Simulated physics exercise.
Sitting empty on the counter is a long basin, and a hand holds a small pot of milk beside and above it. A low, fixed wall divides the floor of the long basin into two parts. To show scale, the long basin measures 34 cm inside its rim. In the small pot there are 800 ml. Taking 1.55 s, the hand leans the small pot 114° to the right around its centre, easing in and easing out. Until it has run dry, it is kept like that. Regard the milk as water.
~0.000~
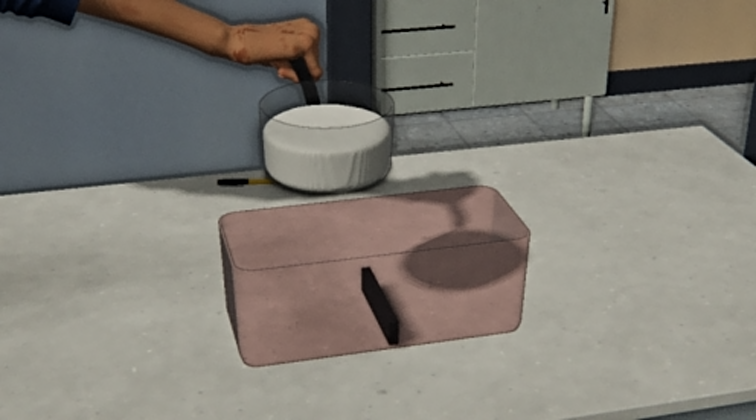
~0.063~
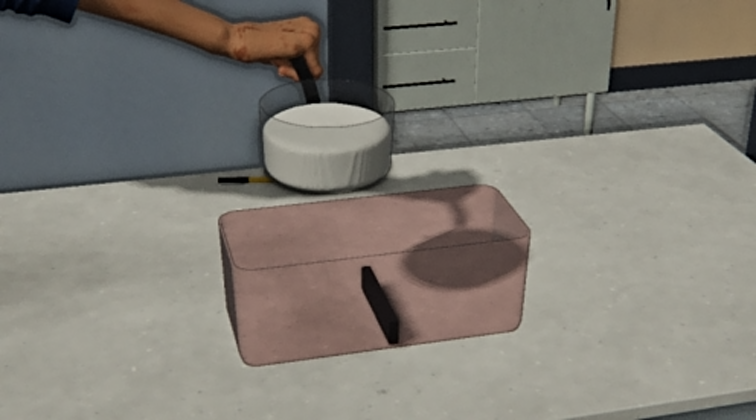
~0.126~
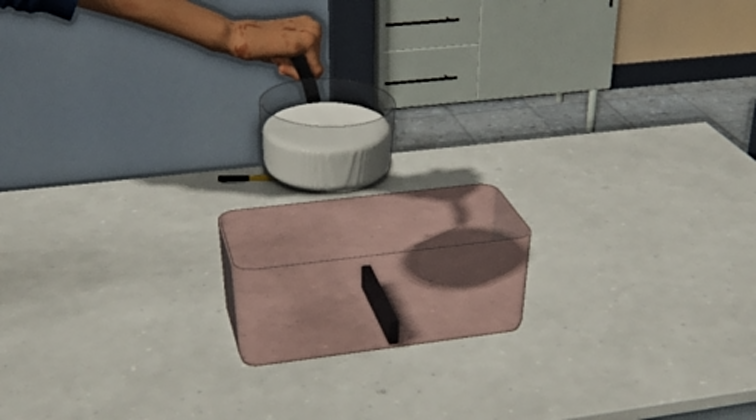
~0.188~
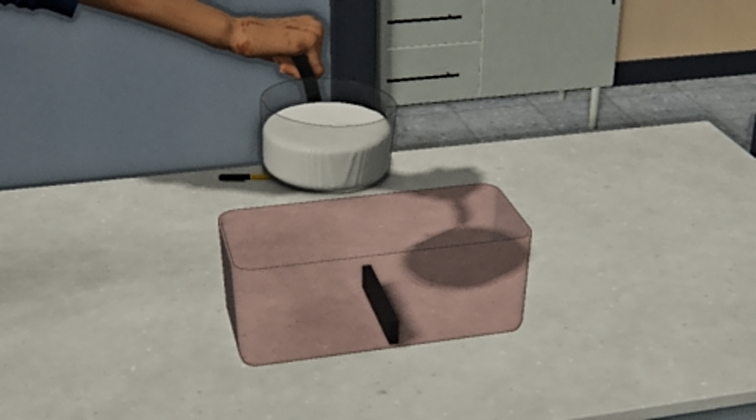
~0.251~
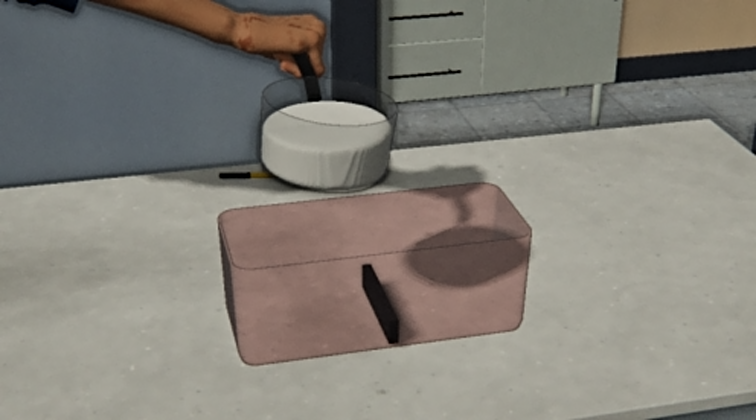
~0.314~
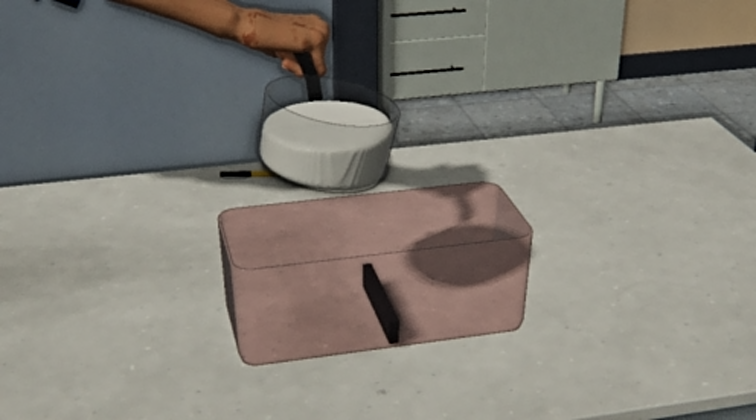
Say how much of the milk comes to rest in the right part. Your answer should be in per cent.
About 90 per cent comes to rest there.
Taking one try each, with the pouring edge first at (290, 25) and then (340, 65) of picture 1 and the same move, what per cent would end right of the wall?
40 then 65 %.
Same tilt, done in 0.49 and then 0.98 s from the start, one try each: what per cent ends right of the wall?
70 in a hundred, followed by 85 in a hundred.
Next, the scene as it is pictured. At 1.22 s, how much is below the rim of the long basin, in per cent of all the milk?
My estimate is about 82 percent.
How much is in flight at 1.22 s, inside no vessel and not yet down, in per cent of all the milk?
About 7 % of the total.
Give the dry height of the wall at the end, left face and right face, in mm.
I'd say some 30 mm on the left and some 0 mm on the right.
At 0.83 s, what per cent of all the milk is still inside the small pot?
Close to 66 percent of the liquid remains at that time.
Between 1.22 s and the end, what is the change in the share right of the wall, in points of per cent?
Net gain of about 14.
Then, 0.83 s in, the tilt is 64° and 66 per cent is still to pour, 0 is left of the wall and 10 right of it.
Then, 1.22 s in, the tilt is 102° and 11 per cent is still to pour, 5 is left of the wall and 77 right of it.
Then, 1.62 s in, the tilt is 114° and 0 per cent is still to pour, 9 is left of the wall and 90 right of it.
Then, 2.05 s in, the tilt is 114° and 0 per cent is still to pour, 9 is left of the wall and 90 right of it.
Finally, 9 per cent lies left of the wall, 90 right of it and 0 outside.
